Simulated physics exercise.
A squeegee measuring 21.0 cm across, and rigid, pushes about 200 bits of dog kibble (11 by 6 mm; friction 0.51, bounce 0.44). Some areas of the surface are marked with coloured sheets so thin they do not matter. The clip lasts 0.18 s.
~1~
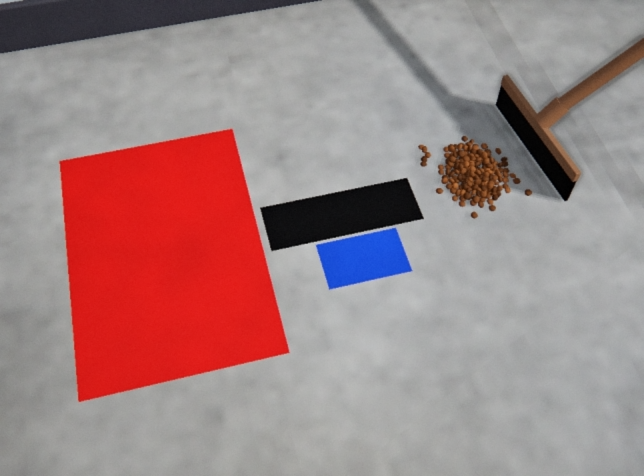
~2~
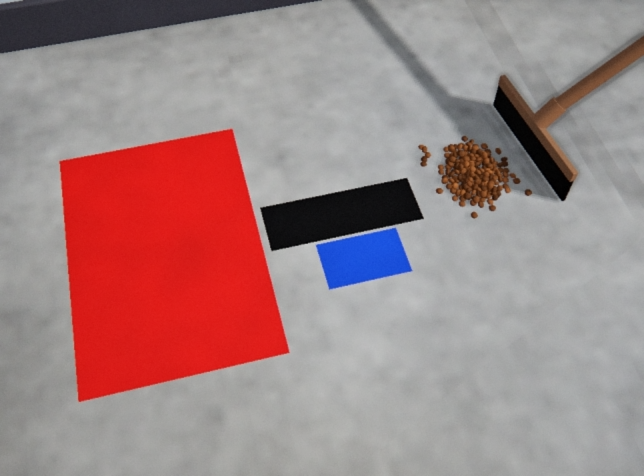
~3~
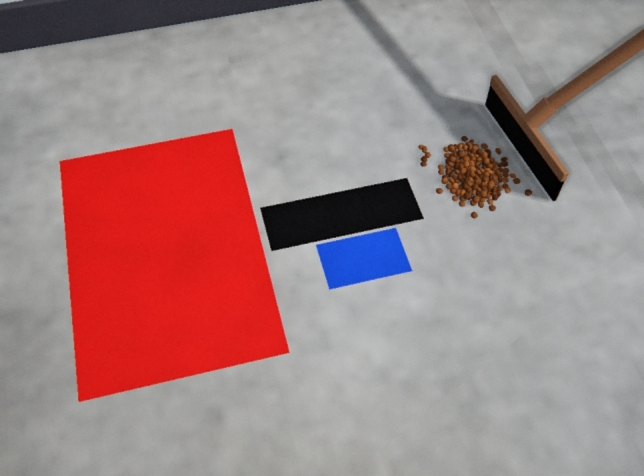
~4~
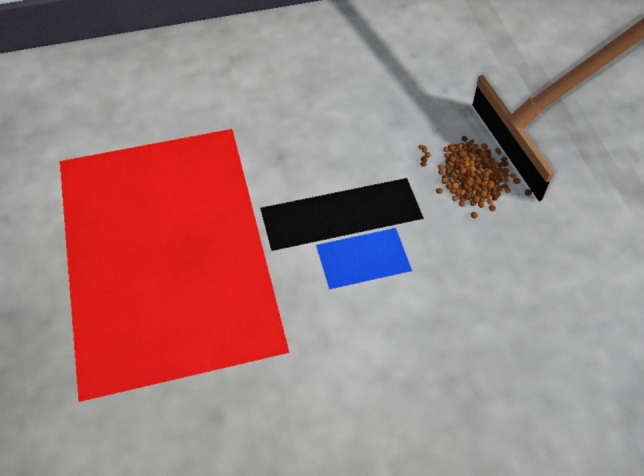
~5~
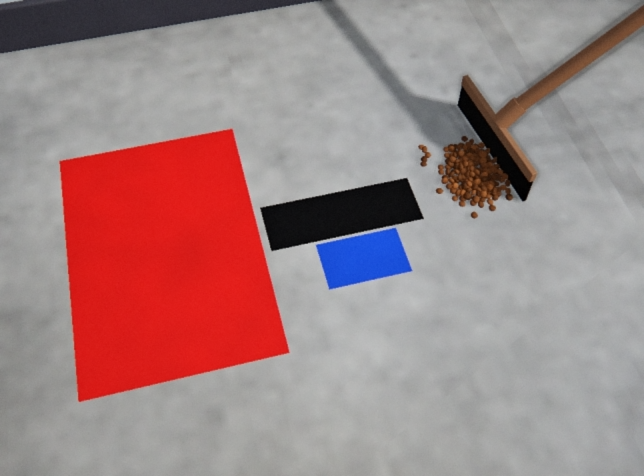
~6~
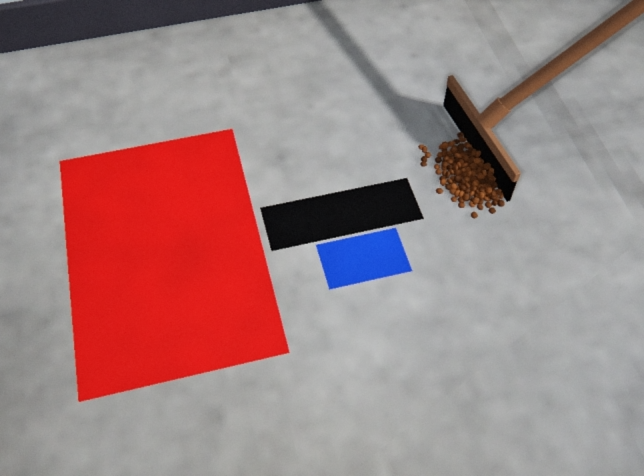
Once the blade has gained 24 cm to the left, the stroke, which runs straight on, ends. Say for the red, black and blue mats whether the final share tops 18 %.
Red mat: Threshold not crossed, black mat: Threshold crossed, blue mat: Threshold not crossed.
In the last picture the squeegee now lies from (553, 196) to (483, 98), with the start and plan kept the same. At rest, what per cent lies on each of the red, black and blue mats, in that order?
Red mat: 0; black mat: 25; blue mat: 45.
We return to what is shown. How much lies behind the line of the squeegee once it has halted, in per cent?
I'd say some 20 per cent.
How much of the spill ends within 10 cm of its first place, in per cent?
Some 20 per cent.
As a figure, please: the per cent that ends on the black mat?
My best guess is near 35 per cent.
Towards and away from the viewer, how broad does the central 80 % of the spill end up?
That comes to about 16 cm.
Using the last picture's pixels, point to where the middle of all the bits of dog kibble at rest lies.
Around (366, 188).
Then, 0.18 s after the last picture, squeegee 20 cm from its start, spill 17 cm wide; black mat 30 %, off the mats 70 %.
Then, 0.36 s after the last picture, squeegee 25 cm from its start, spill 19 cm wide; black mat 35 %, off the mats 65 %.
Then, 0.51 s after the last picture, squeegee 25 cm from its start, spill 19 cm wide; black mat 35 %, off the mats 65 %.
In the end, blue mat 0 %, black mat 35 %, red mat 0 %, off the mats 65 %.
